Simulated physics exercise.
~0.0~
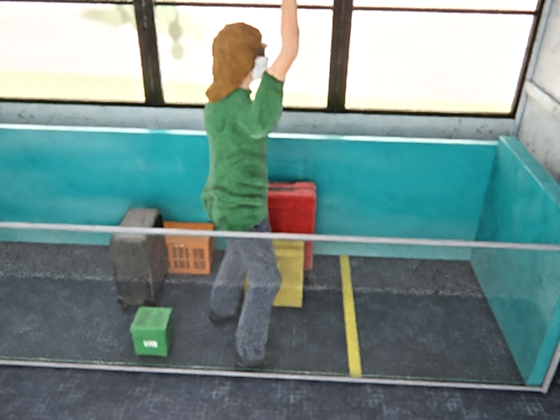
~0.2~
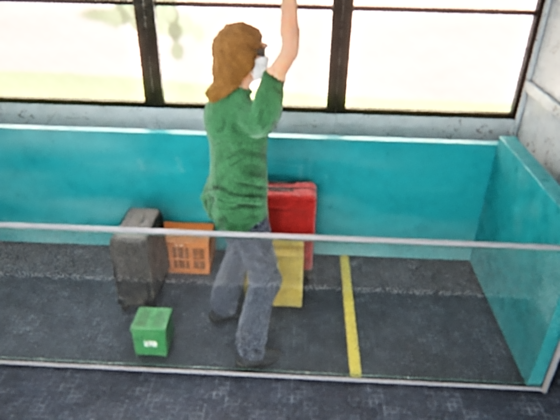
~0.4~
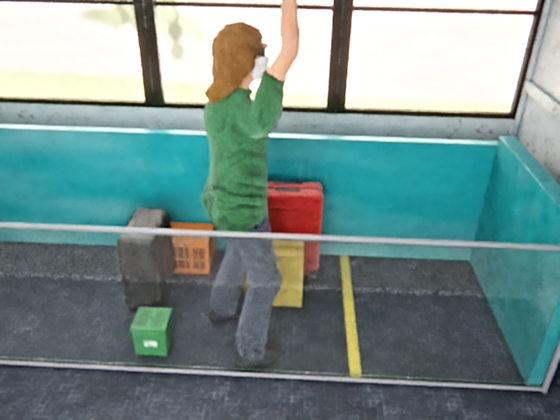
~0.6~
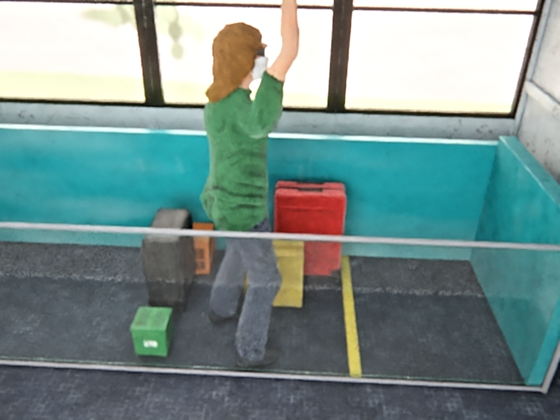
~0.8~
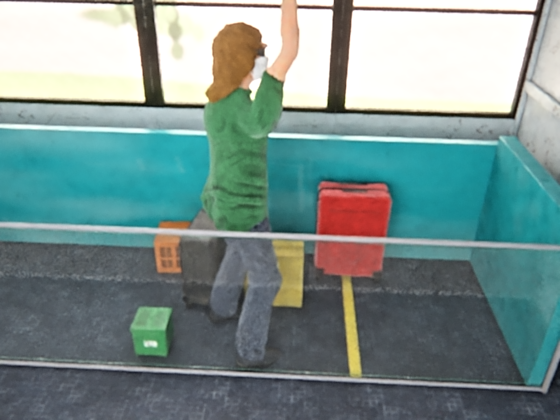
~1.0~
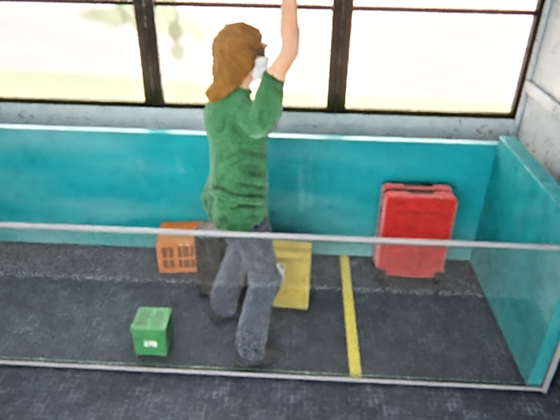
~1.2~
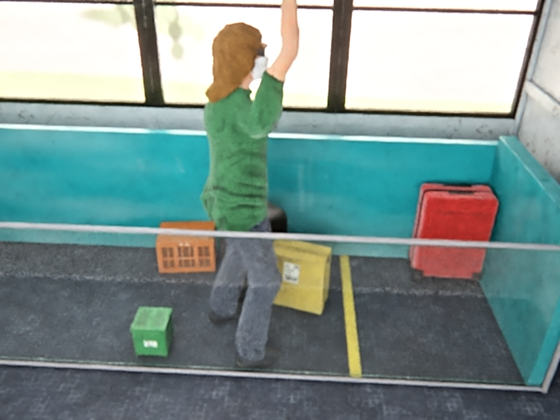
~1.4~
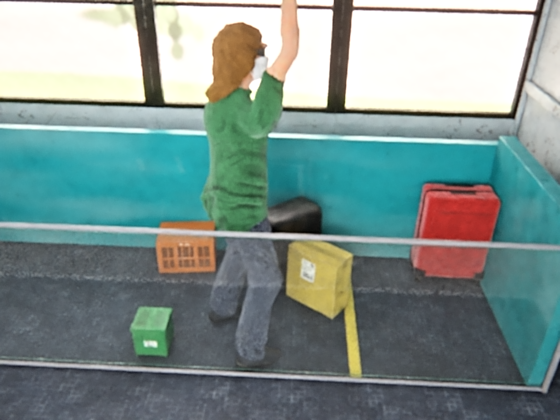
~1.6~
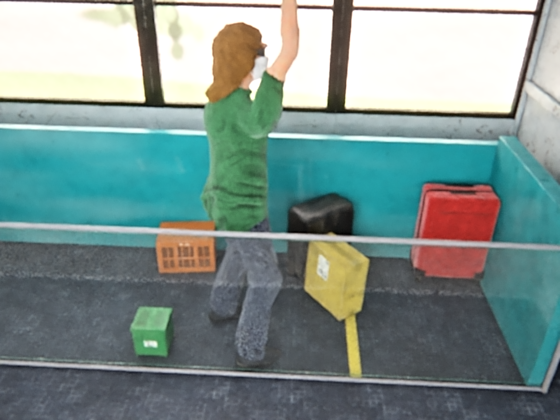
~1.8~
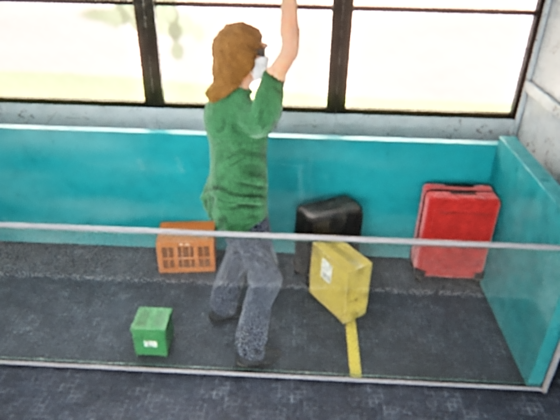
A red suitcase rolled right across the yellow line and stopped near the end wall, while a black case slid behind the standing person and a yellow box shifted right, both stopping just short, as the orange crate and green box stayed left.
